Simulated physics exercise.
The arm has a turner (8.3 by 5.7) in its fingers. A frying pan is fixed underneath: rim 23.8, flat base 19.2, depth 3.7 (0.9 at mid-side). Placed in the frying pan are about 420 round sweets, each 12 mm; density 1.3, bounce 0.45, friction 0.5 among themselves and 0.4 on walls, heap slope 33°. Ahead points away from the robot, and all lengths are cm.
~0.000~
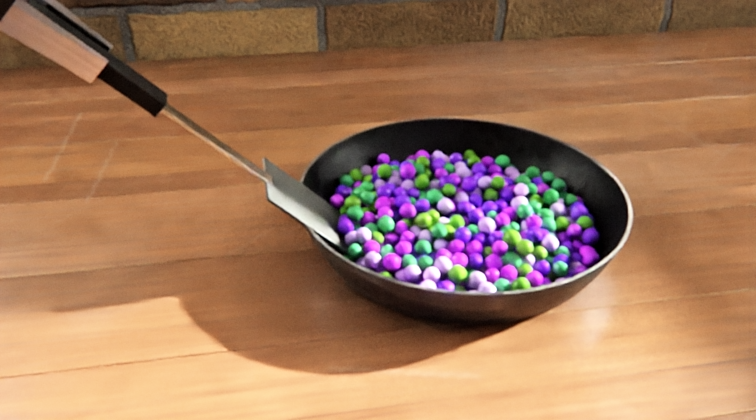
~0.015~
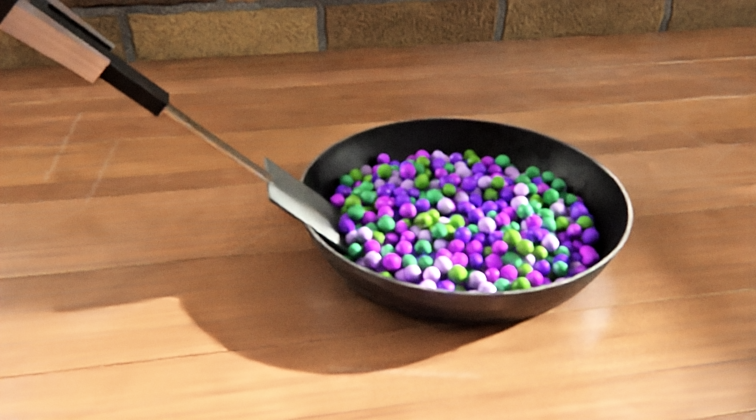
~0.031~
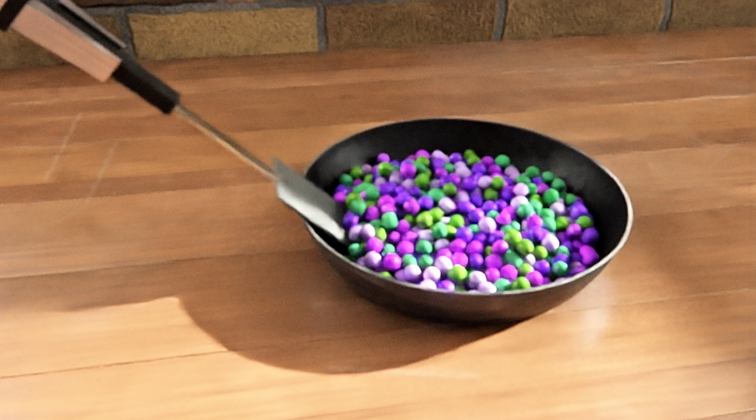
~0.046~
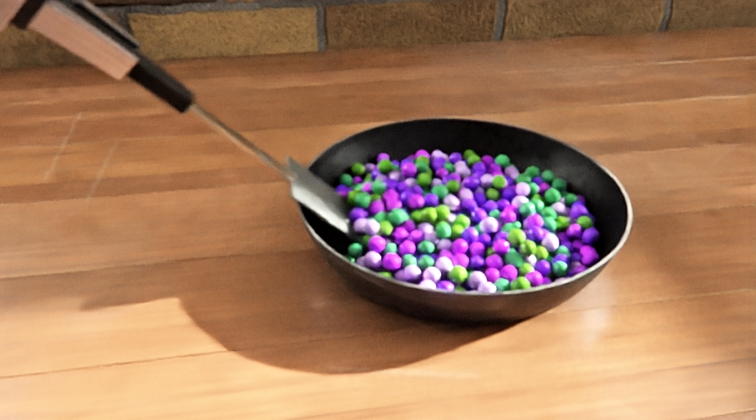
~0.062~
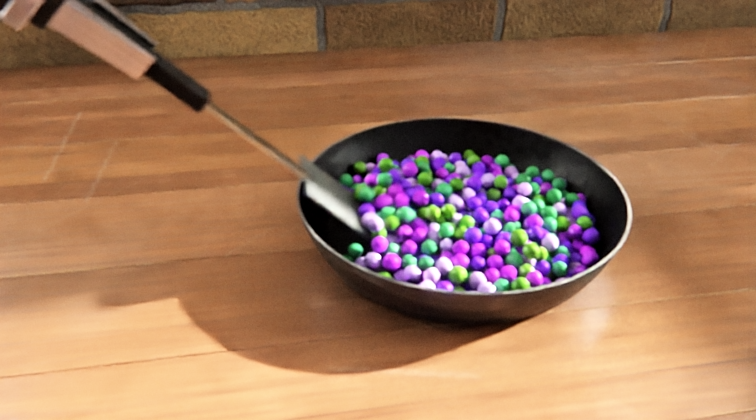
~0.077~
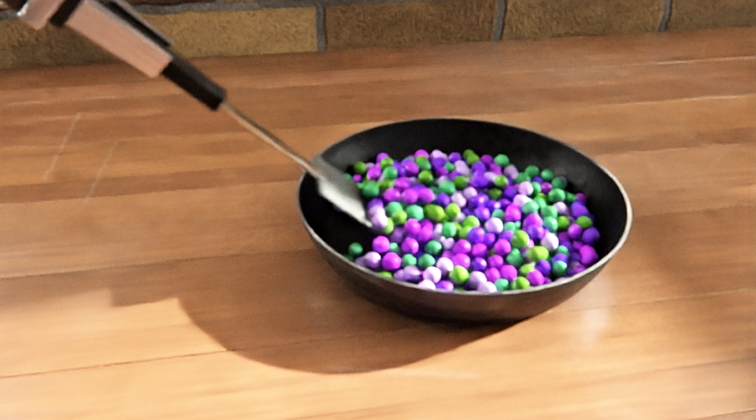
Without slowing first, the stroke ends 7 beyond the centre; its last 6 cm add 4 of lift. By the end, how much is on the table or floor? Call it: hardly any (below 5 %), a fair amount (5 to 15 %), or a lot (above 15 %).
A fair amount.
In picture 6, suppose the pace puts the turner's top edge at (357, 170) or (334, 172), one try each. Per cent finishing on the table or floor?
First try about 20 %, second try about 15 %.
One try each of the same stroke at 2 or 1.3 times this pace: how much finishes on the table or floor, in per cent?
Some 20 and 10 per cent.
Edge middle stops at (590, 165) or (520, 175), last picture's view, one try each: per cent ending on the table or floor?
Some 20 and 0 per cent.
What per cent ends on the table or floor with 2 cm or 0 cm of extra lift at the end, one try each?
Roughly 5 % and then 0 %.
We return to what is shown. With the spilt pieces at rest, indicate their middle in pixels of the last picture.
At about (738, 198) in the last picture.
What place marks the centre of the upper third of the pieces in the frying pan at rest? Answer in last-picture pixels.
Centre: Roughly (551, 203).
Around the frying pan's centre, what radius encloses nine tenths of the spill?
35 cm.
After 0.14 s, sloping 44°, highest piece 5 above the table; 419 in the frying pan.
After 0.20 s, sloping 44°, highest piece 7 above the table; 419 in the frying pan.
After 0.44 s, sloping 44°, highest piece 5 above the table; 382 in the frying pan, 37 on the table or floor.
After 1.49 s, sloping 44°, highest piece 4 above the table; 381 in the frying pan, 38 on the table or floor.
In the end, 381 in the frying pan, 38 on the table or floor. That is 9 % on the table or floor.
